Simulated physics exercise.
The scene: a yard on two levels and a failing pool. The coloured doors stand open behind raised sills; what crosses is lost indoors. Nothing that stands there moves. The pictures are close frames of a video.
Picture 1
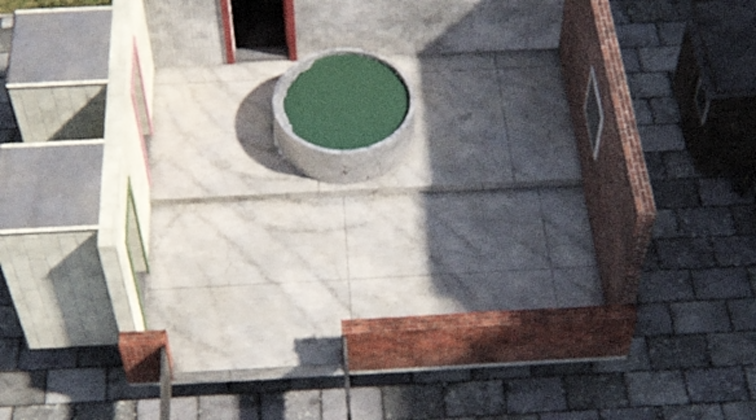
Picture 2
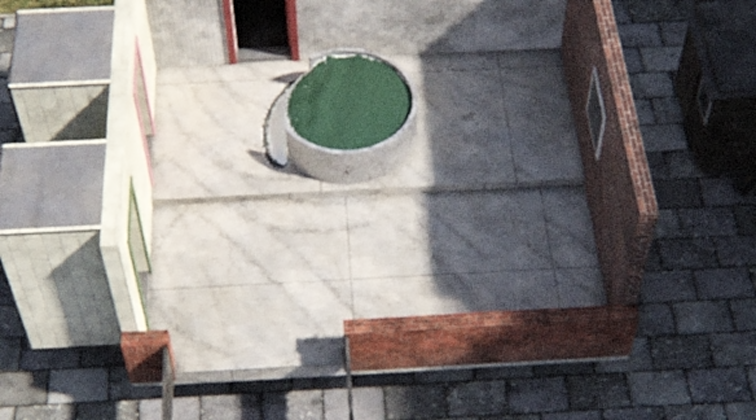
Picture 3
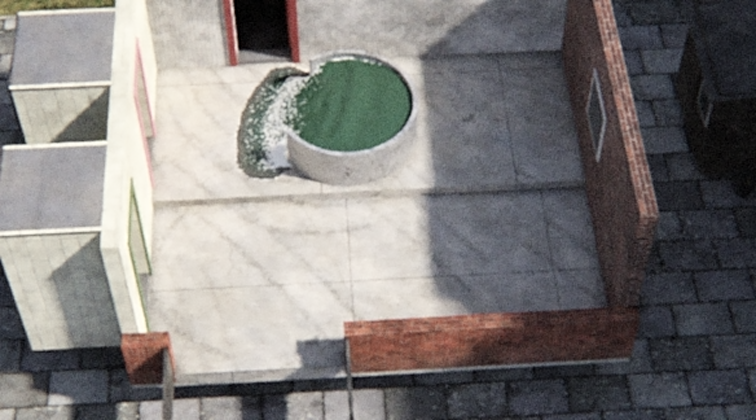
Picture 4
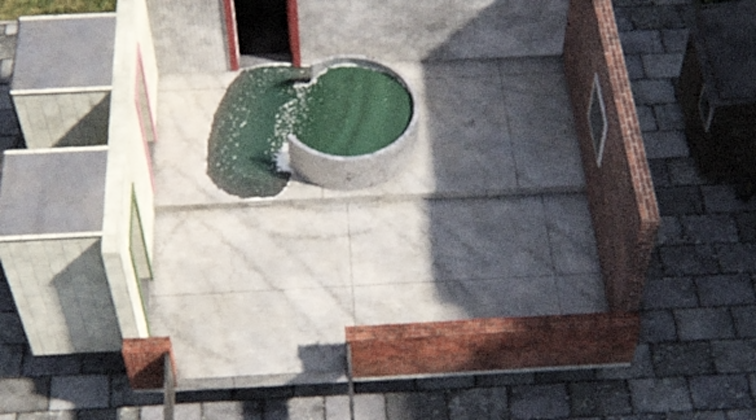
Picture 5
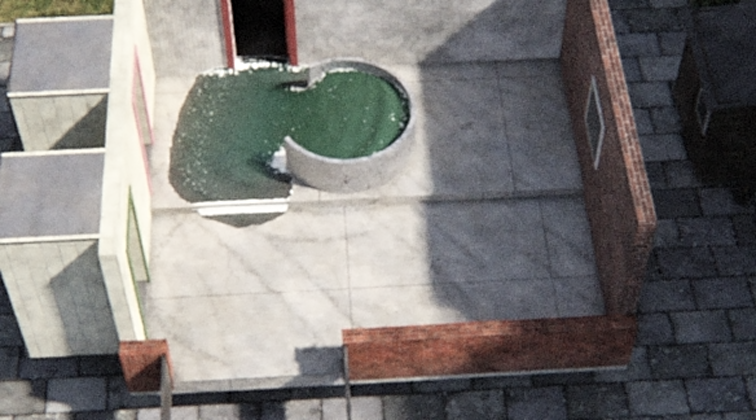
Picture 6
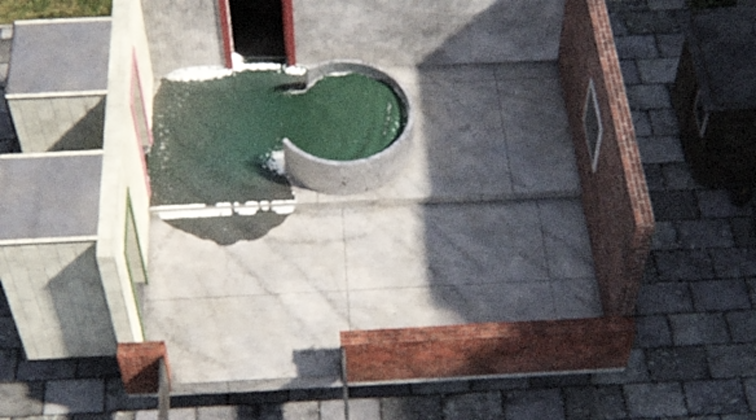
To begin with, still green water fills a round tank in a walled yard with a red-framed doorway. The tank's left side opens and water pours out, spreading leftward across the upper level in a foaming sheet. It reaches the pale left wall and spills over the step onto the lower level.
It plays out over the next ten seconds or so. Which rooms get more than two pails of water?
In the end: The green door holds within the limit; the red door floods; the pink door floods.
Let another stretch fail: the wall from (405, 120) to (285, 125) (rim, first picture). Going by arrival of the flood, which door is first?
First comes the green door.
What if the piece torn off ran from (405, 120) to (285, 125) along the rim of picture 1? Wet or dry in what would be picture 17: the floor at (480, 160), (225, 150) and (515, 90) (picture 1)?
As listed: Dry, clear, not flooded.
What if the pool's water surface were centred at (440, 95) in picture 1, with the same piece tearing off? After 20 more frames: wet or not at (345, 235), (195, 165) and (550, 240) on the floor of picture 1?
One after the other: Clear, under water, free of water.
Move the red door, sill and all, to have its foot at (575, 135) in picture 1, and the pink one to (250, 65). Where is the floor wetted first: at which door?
It is the door marked pink.
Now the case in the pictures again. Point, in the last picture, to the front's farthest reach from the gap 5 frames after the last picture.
I would point to (147, 296).
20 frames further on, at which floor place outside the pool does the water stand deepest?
I would point to (144, 370).
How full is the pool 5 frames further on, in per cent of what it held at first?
Close to 52 %.
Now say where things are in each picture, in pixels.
In the first picture, still water in the round tank at (344, 103).
In the second picture, water pours out at (283, 111) and has run to (281, 164).
In the third picture, the front is at (255, 173), out from the gap at (284, 115).
In the fourth picture, the front is at (229, 189), out from the gap at (285, 121).
In the fifth picture, the front is at (179, 187), out from the gap at (282, 124).
In the sixth picture, water pours out at (280, 126) and has run to (149, 200).
A moment on, water covers 25 % of the floor; the green door not reached, the red door over two buckets in, the pink door over two buckets in.
Next, water covers 25 % of the floor; the green door wet at the sill, nothing in, the red door over two buckets in, the pink door far over two buckets in.
Then, water covers 35 % of the floor; the green door wet at the sill, nothing in, the red door far over two buckets in, the pink door far over two buckets in.
Later, water covers 50 % of the floor; the green door wet at the sill, nothing in, the red door far over two buckets in, the pink door far over two buckets in.
In the end, water covers 65 % of the floor; the green door wet at the sill, nothing in, the red door far over two buckets in, the pink door far over two buckets in.
